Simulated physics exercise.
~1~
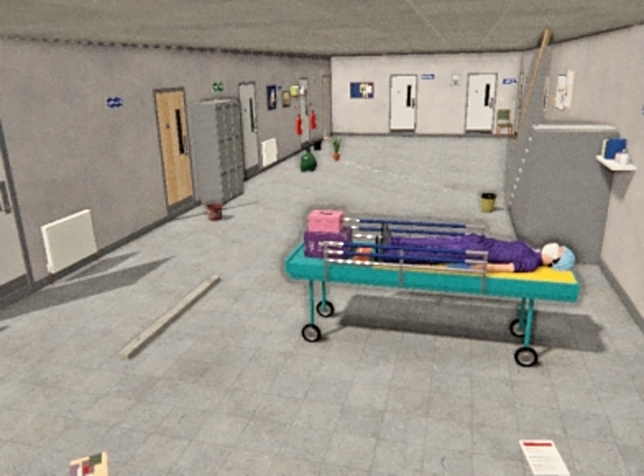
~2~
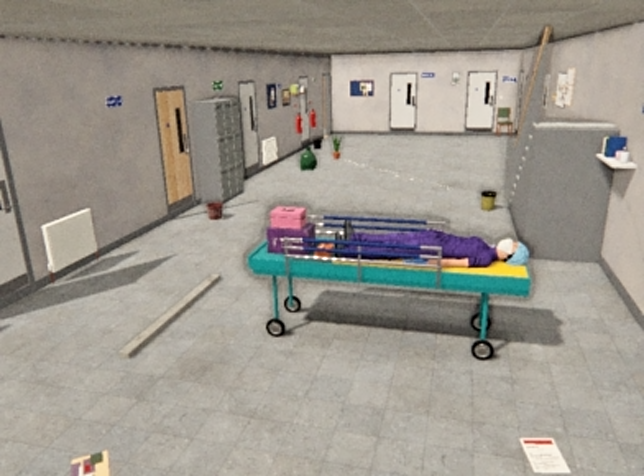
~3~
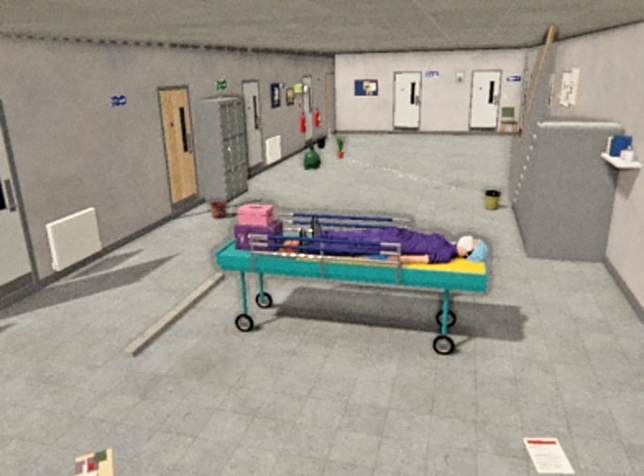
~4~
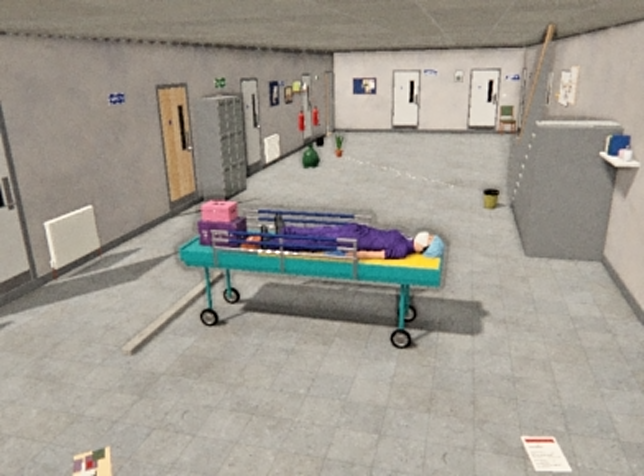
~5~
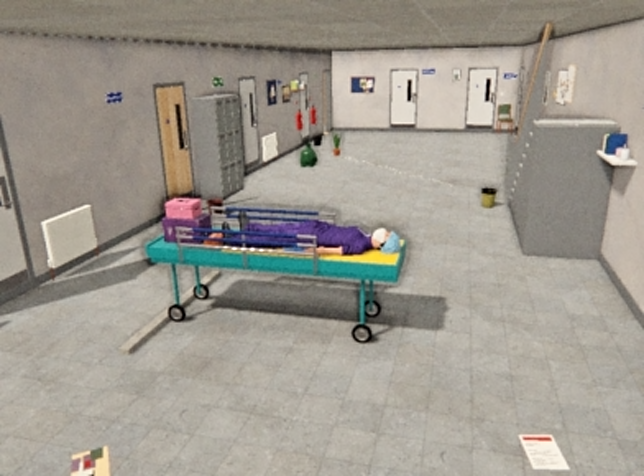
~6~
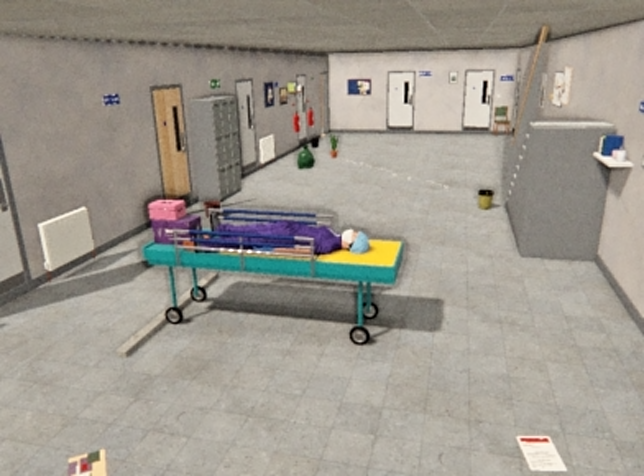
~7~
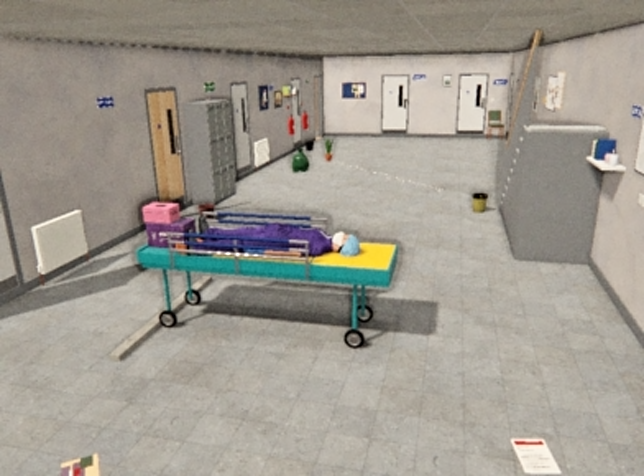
A gurney carrying a person rolls left, stops at the sill, and the pink case stays aboard.
